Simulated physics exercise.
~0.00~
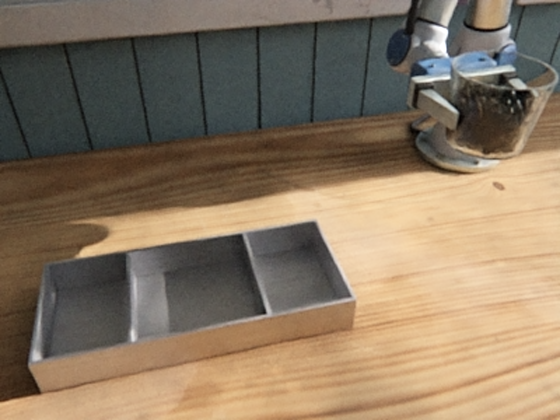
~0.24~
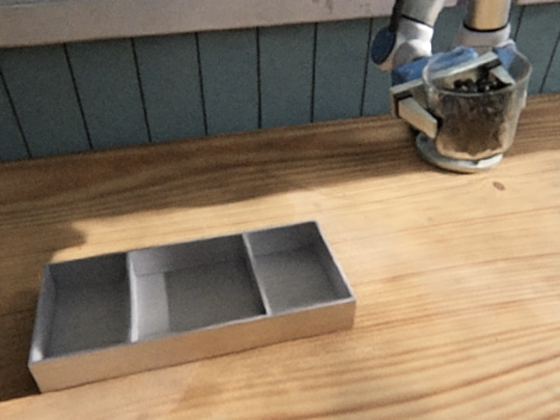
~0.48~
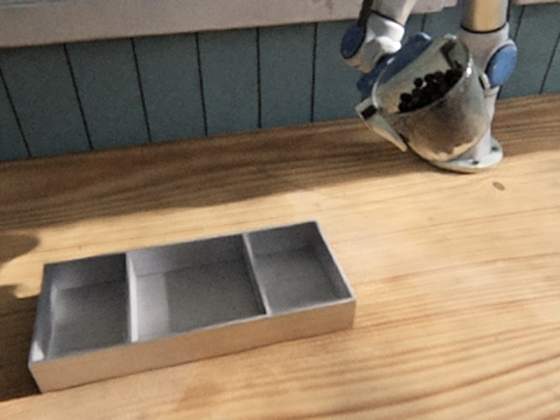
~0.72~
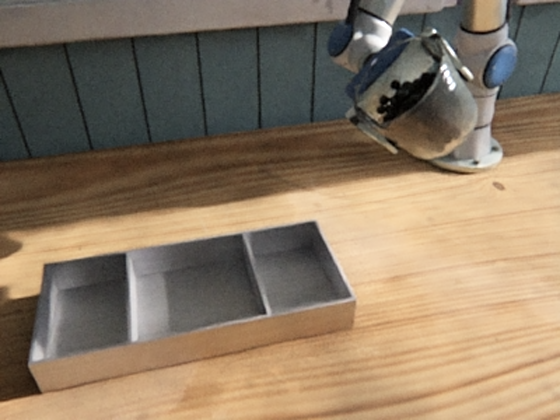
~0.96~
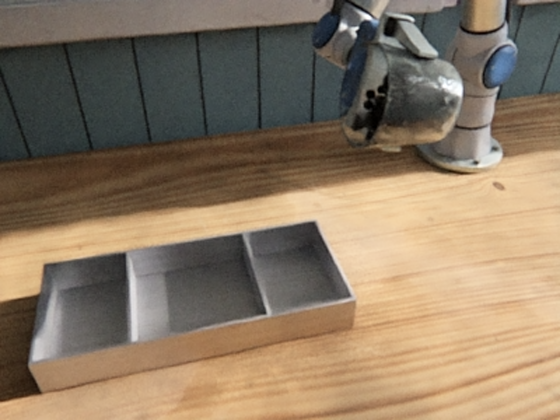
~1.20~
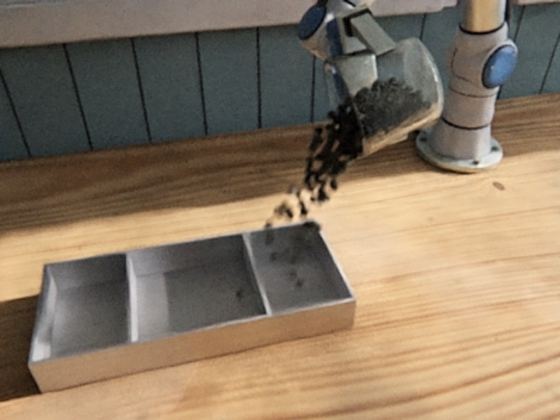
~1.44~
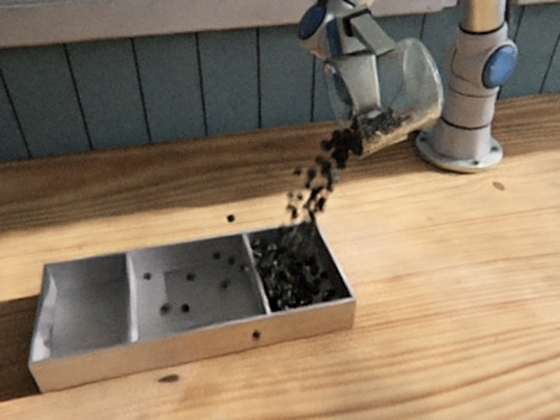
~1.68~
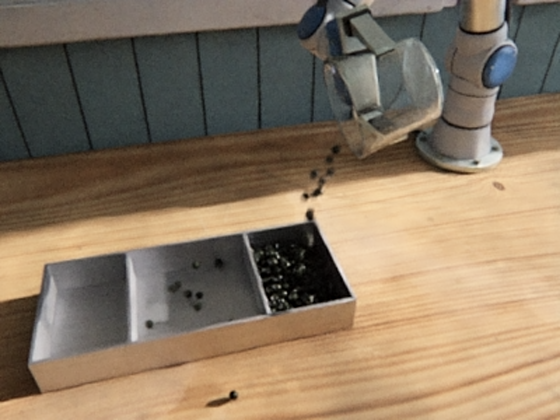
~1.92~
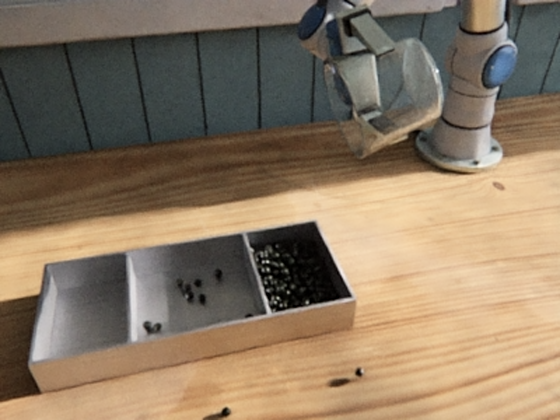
Robot arm tilting a clear beaker and pouring dark beads into a divided tray, mostly filling the right compartment, with a few straying.
